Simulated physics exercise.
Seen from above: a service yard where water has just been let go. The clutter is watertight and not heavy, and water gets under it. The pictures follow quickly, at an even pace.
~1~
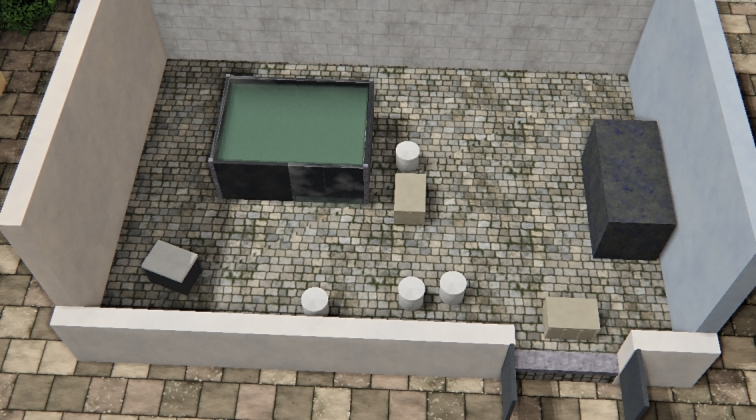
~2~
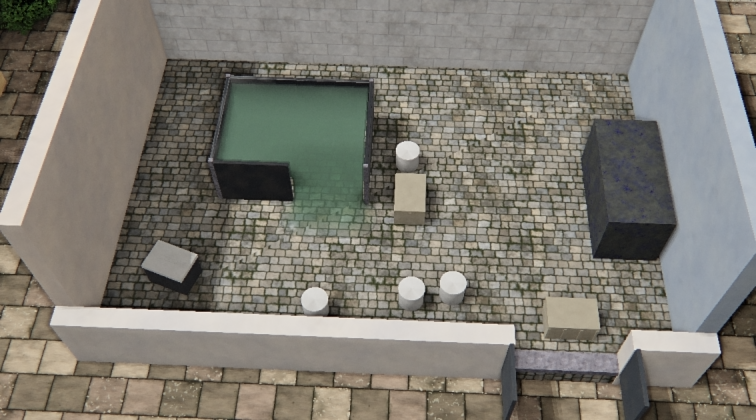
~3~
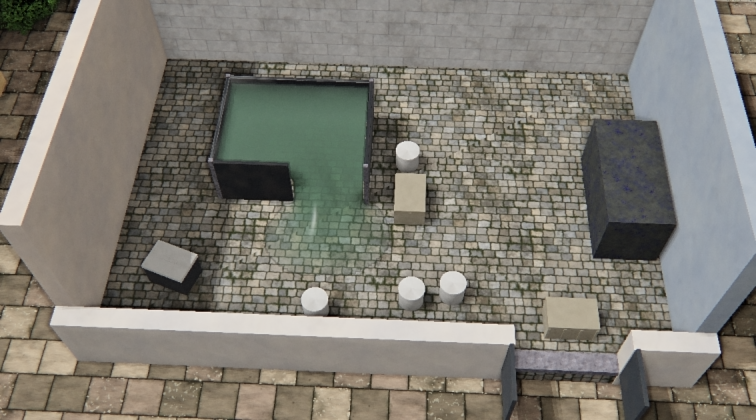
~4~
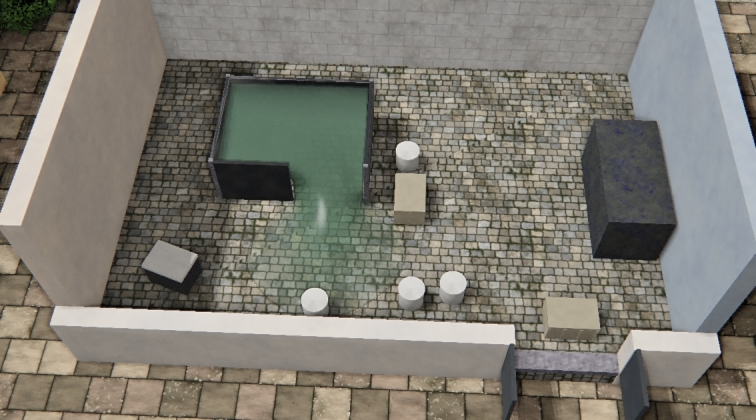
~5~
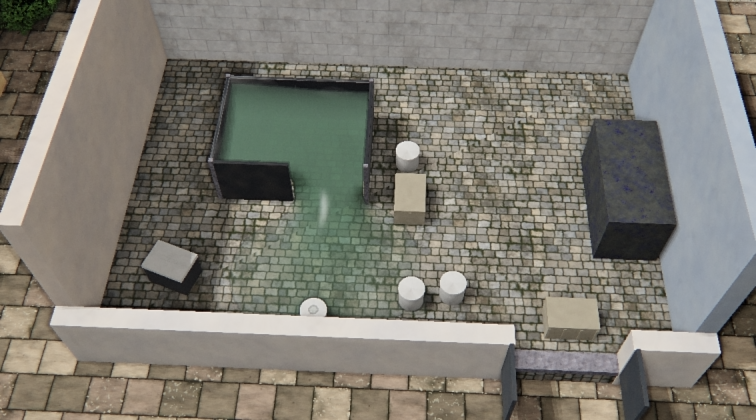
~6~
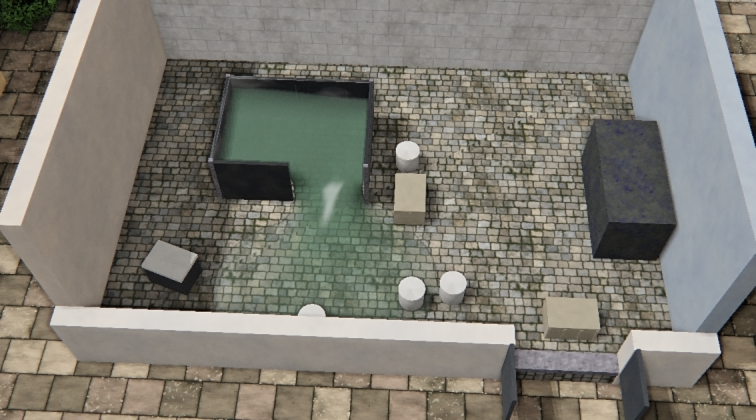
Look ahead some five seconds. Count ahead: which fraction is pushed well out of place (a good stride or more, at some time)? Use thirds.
That comes to at least two thirds.
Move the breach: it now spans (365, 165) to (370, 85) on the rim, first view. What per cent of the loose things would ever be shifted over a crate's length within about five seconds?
About 40 per cent.
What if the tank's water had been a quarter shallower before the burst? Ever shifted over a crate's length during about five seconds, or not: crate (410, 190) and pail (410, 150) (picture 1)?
As listed: No, less than that.
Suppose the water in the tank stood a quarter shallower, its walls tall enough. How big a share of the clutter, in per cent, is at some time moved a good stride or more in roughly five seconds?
I make it 70 per cent.
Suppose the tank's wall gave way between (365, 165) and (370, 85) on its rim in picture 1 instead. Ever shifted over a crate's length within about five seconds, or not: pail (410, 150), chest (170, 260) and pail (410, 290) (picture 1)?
In turn: Swept aside, never so far, no.
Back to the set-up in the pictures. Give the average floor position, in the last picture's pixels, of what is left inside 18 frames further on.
Near (407, 224).
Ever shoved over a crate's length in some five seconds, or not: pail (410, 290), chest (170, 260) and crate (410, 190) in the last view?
In turn: That far or more, shifted that much, not that far.
A moment on, 0 of 7 are well off their spots; 2 afloat.
Next, 4 of 7 are well off their spots; 1 afloat.
Later, 5 of 7 are well off their spots; 3 afloat.
In the end, 4 of 7 are well off their spots, and 5 have been at some point; 3 afloat.
